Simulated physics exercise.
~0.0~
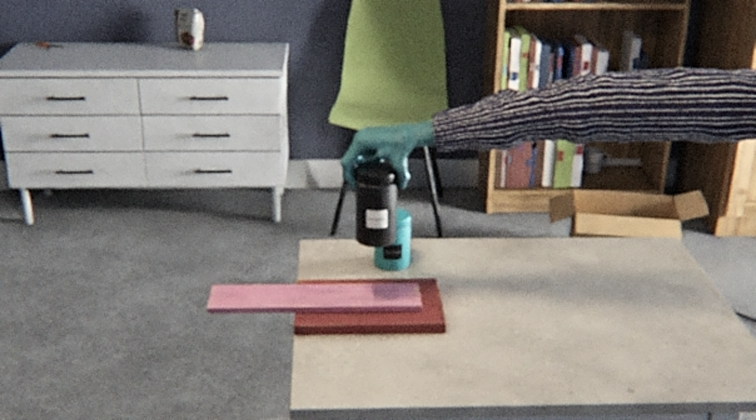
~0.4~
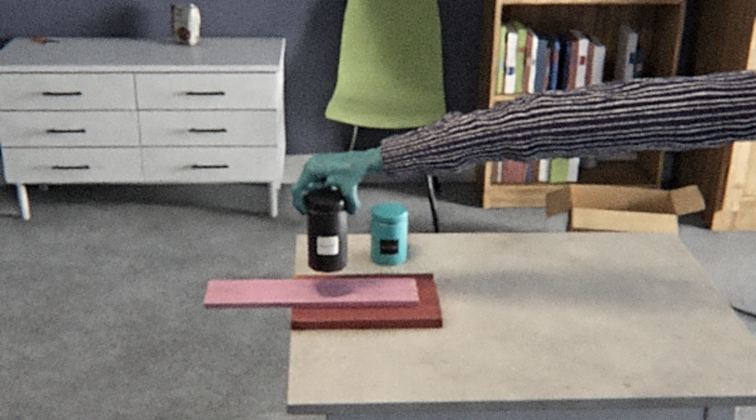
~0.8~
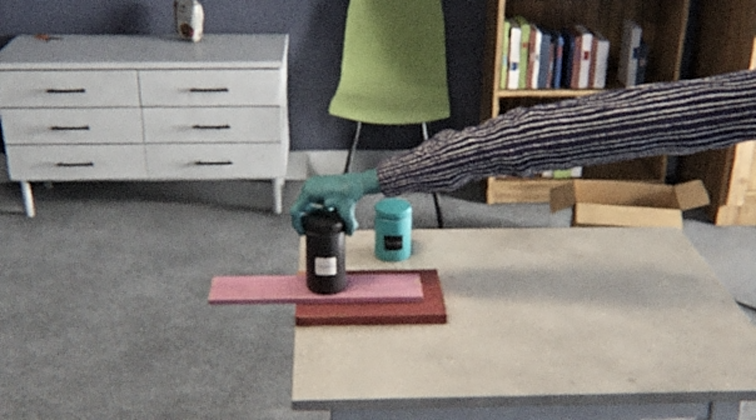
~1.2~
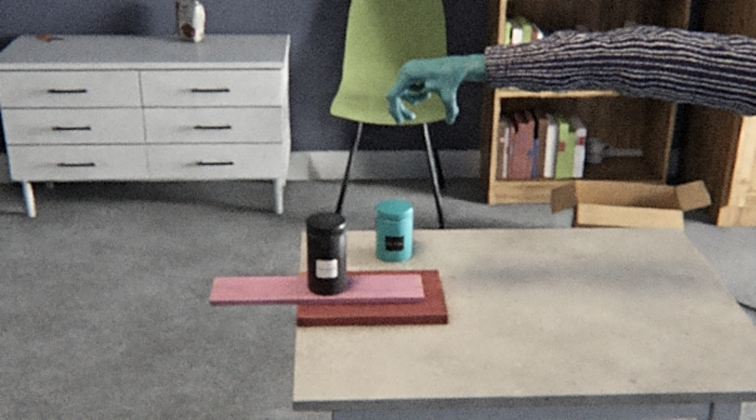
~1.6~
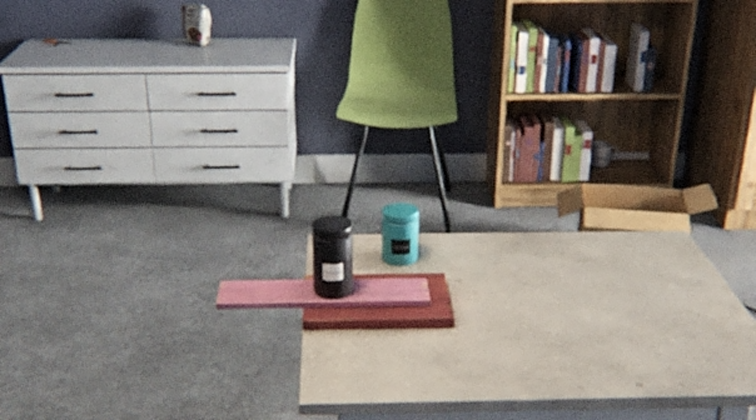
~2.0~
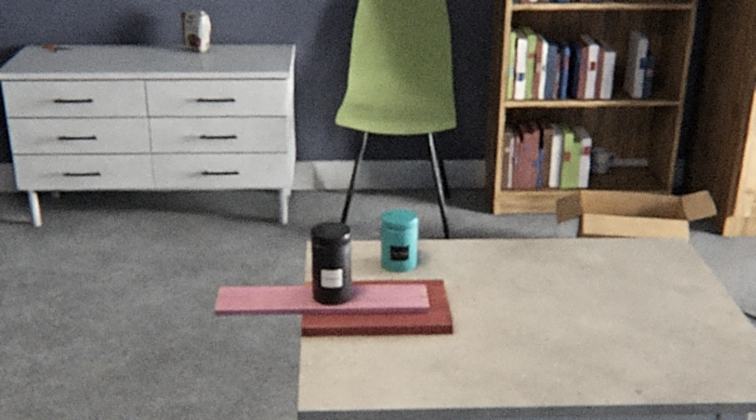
A gloved hand in a striped sleeve carried a black jar left past a turquoise jar, lowered it onto a pink plank jutting over the table's edge from a red slab, then let go and withdrew, and the plank stayed balanced.
